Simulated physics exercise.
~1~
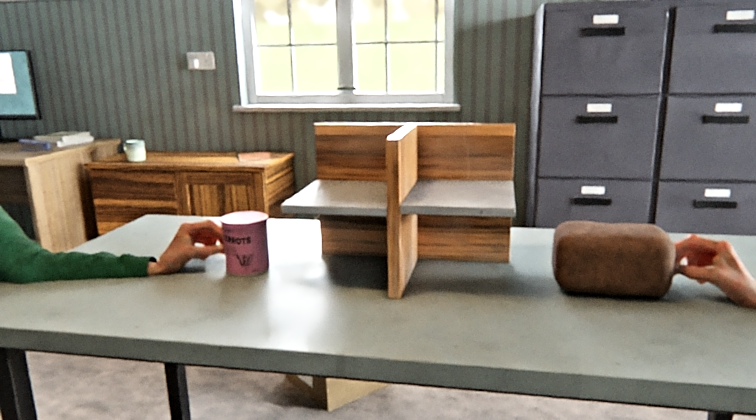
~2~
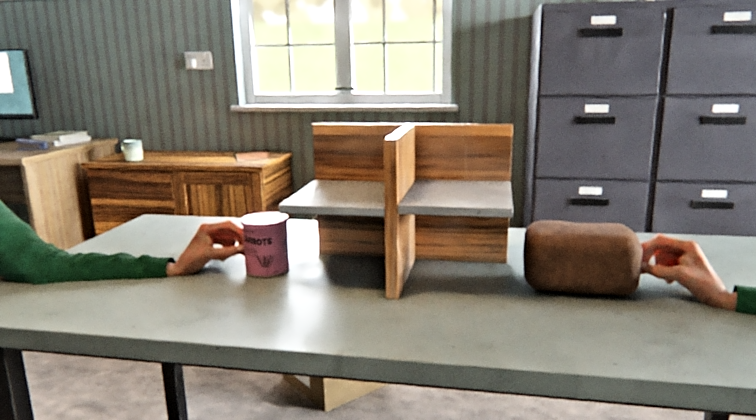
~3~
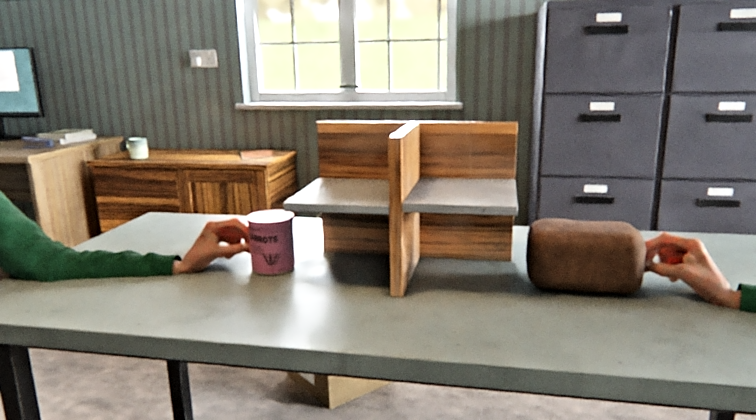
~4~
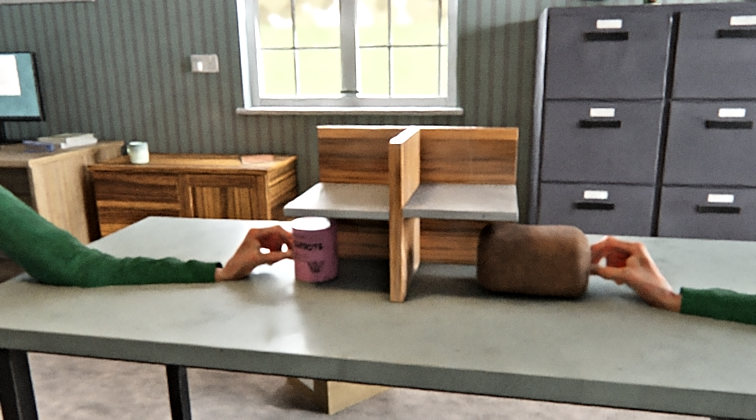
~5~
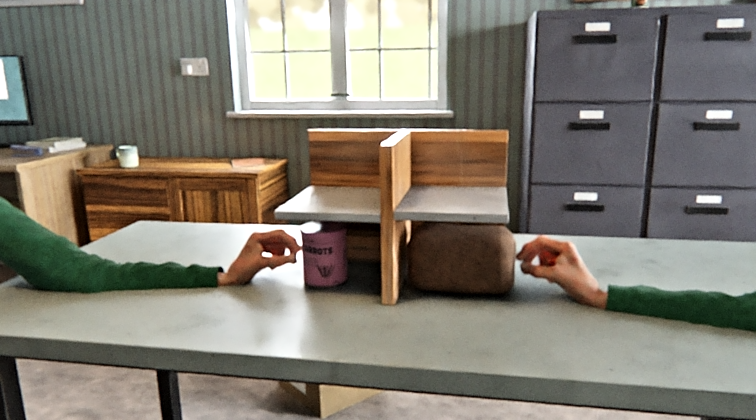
Two hands slid a brown loaf and a pink tin across a grey table toward a low wooden rack, the loaf moving left and the tin moving right, until both fitted under the shelf on either side of the upright divider.
